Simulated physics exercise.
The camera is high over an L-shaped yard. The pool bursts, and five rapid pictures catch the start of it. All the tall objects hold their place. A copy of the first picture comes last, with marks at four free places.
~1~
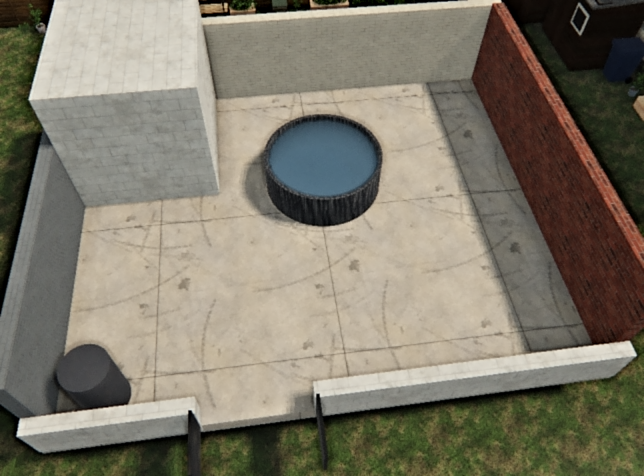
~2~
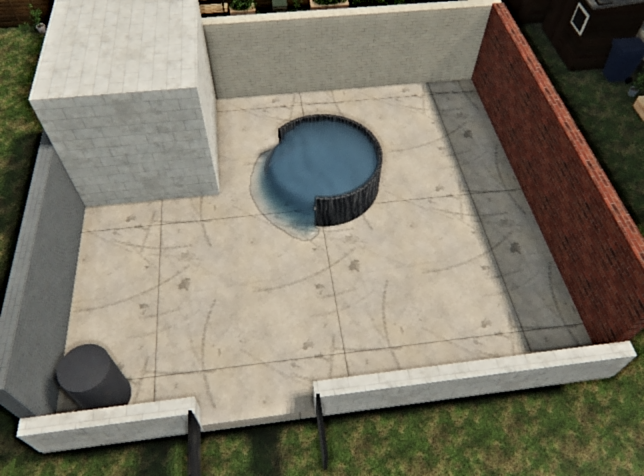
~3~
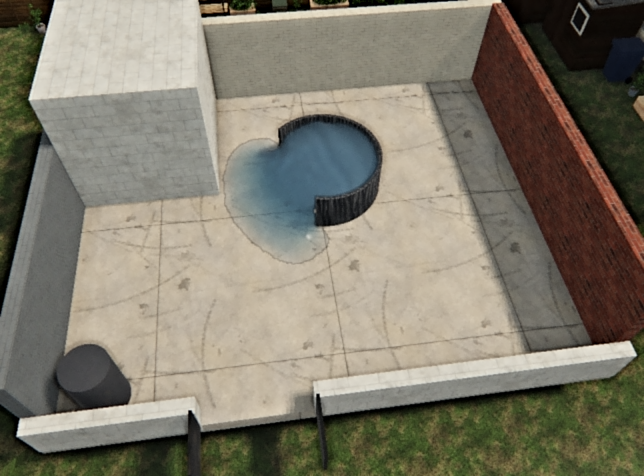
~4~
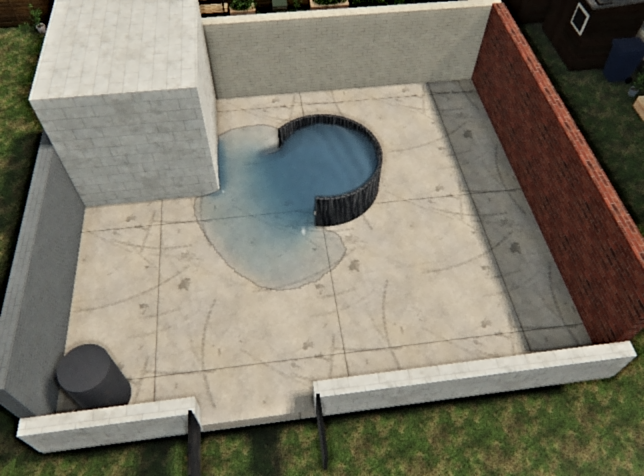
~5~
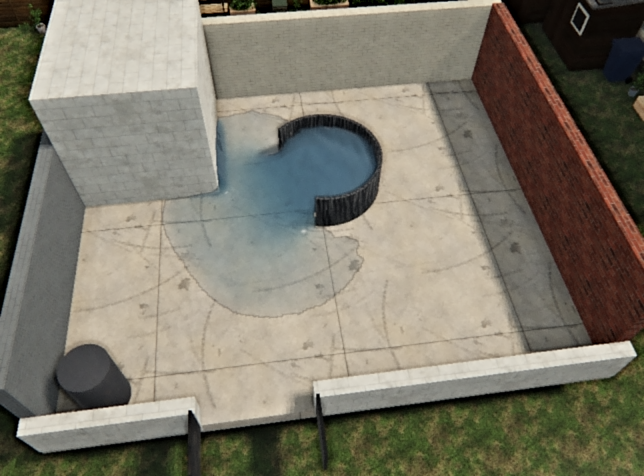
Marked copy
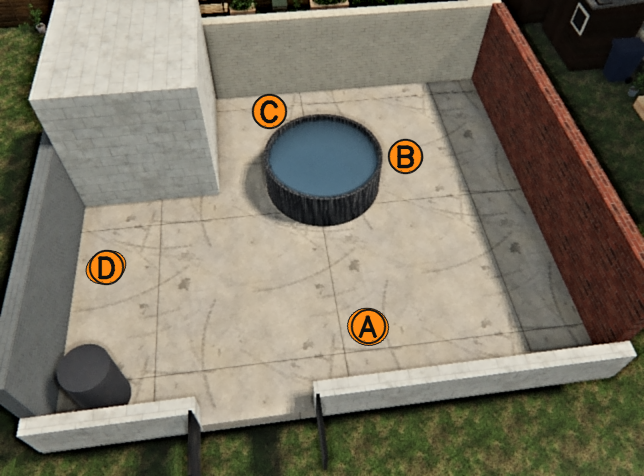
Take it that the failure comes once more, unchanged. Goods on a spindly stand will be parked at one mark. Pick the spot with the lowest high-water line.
The answer is place B.
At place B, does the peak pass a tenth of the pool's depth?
No, it does not.
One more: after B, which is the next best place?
Place A.
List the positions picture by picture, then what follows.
In the first picture, pool full, its middle at (323, 157); open gate at (255, 393).
In the second picture, 2 % of the ground under water, visible out to (308, 231).
In the third picture, 6 % of the ground under water, visible out to (249, 144).
In the fourth picture, 12 % of the ground under water, visible out to (233, 131).
In the fifth picture, 19 % of the ground under water, visible out to (222, 120).
In orange, A at (368, 326); B at (405, 156); C at (269, 111); D at (106, 267).
With A, the water peaks at about 11 % of the depth that stood in the pool.
With B, the water peaks at about 6 % of the depth that stood in the pool.
With C, the water peaks at about 24 % of the depth that stood in the pool.
With D, the water peaks at about 34 % of the depth that stood in the pool.
